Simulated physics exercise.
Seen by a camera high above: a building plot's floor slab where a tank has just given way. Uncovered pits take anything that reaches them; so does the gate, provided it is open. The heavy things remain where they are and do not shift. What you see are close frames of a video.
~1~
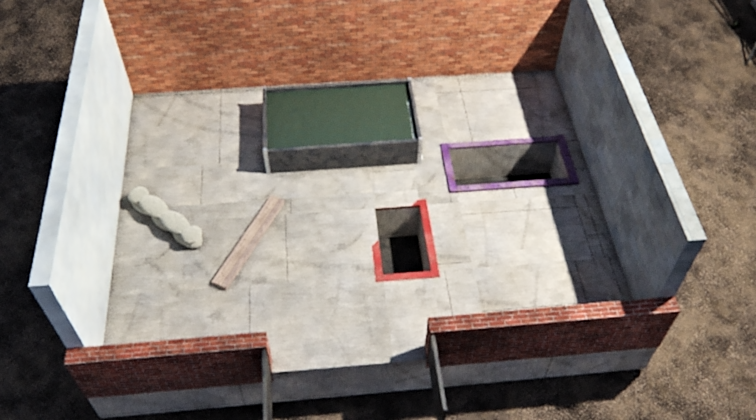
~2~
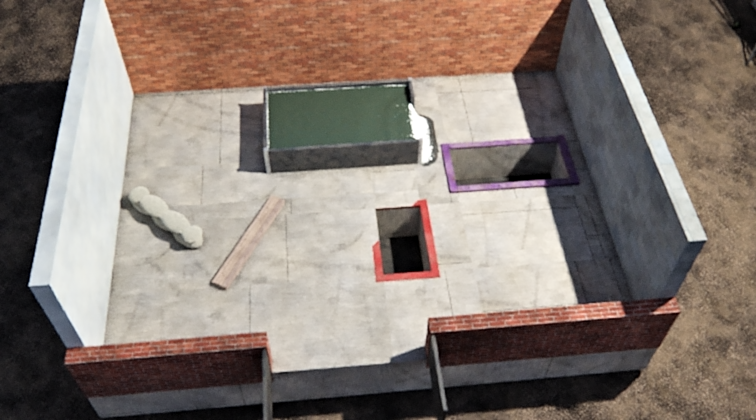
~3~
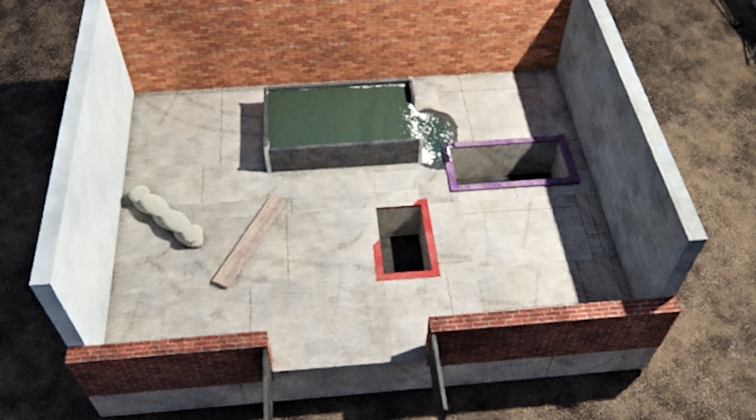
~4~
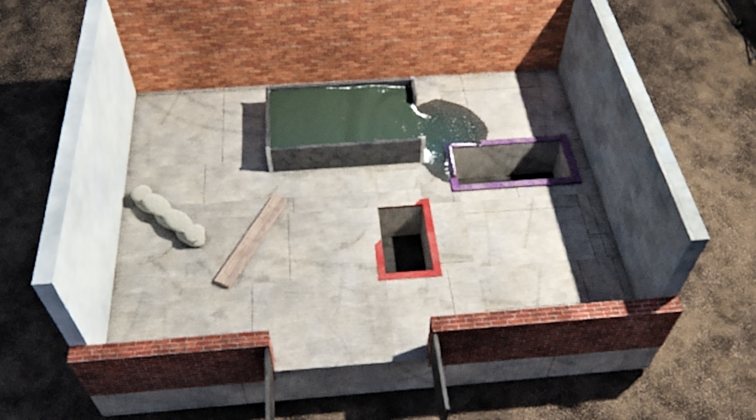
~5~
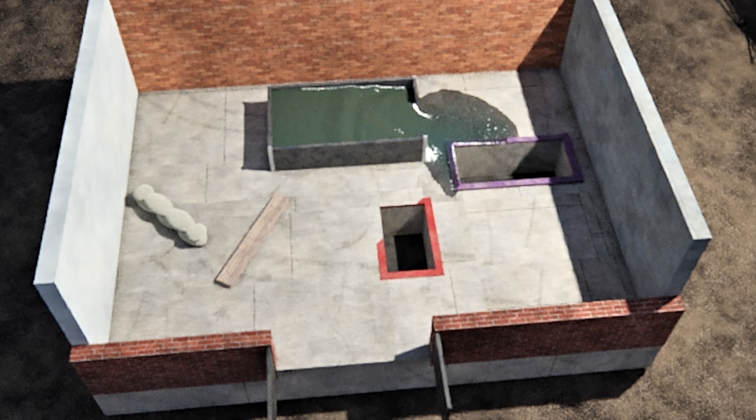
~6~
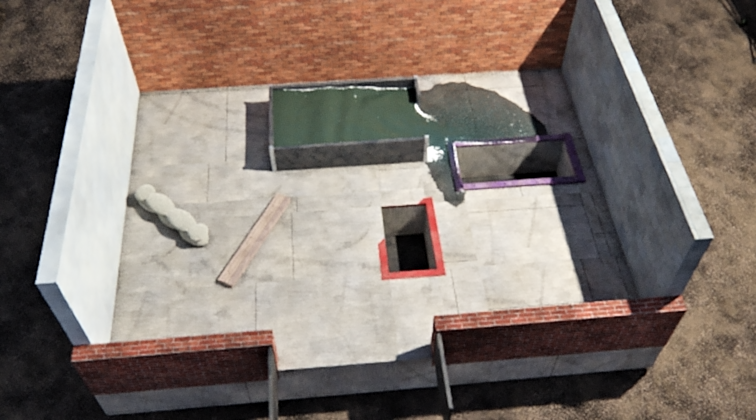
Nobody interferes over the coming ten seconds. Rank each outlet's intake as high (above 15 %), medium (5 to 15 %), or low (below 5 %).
Intake: The gate is low; the red pit is low; the purple pit is high.
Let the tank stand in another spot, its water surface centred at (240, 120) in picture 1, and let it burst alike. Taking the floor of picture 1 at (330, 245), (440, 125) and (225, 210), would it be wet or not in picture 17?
Looking at all three, I'd call them bone dry, swamped, bone dry.
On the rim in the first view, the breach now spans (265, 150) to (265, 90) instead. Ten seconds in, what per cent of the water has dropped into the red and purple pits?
Out of every hundred parts, red takes 6 and purple takes 0.
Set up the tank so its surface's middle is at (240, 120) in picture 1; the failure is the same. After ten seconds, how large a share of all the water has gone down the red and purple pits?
So red takes 10 % and purple takes 30 %.
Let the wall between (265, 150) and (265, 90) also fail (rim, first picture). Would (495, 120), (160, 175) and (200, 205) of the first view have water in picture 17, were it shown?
One after the other: Clear, wet, under water.
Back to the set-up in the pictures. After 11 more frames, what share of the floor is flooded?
Close to 15 %.
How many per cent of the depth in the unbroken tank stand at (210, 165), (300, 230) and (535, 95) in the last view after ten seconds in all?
I'd say around 2 per cent, then 0 per cent, then 12 per cent.
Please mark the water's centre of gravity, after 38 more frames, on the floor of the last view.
Centre of the water: Near (442, 143).
A moment on, water covers 10 % of the floor; the gate 0 %, the red pit 0 %, the purple pit 8 %.
Next, water covers 15 % of the floor; the gate 0 %, the red pit 0 %, the purple pit 15 %.
Then, water covers 20 % of the floor; the gate 0 %, the red pit 0 %, the purple pit 23 %.
Later, water covers 30 % of the floor; the gate 0 %, the red pit 1 %, the purple pit 33 %.
In the end, water covers 45 % of the floor; the gate 0 %, the red pit 2 %, the purple pit 41 %.
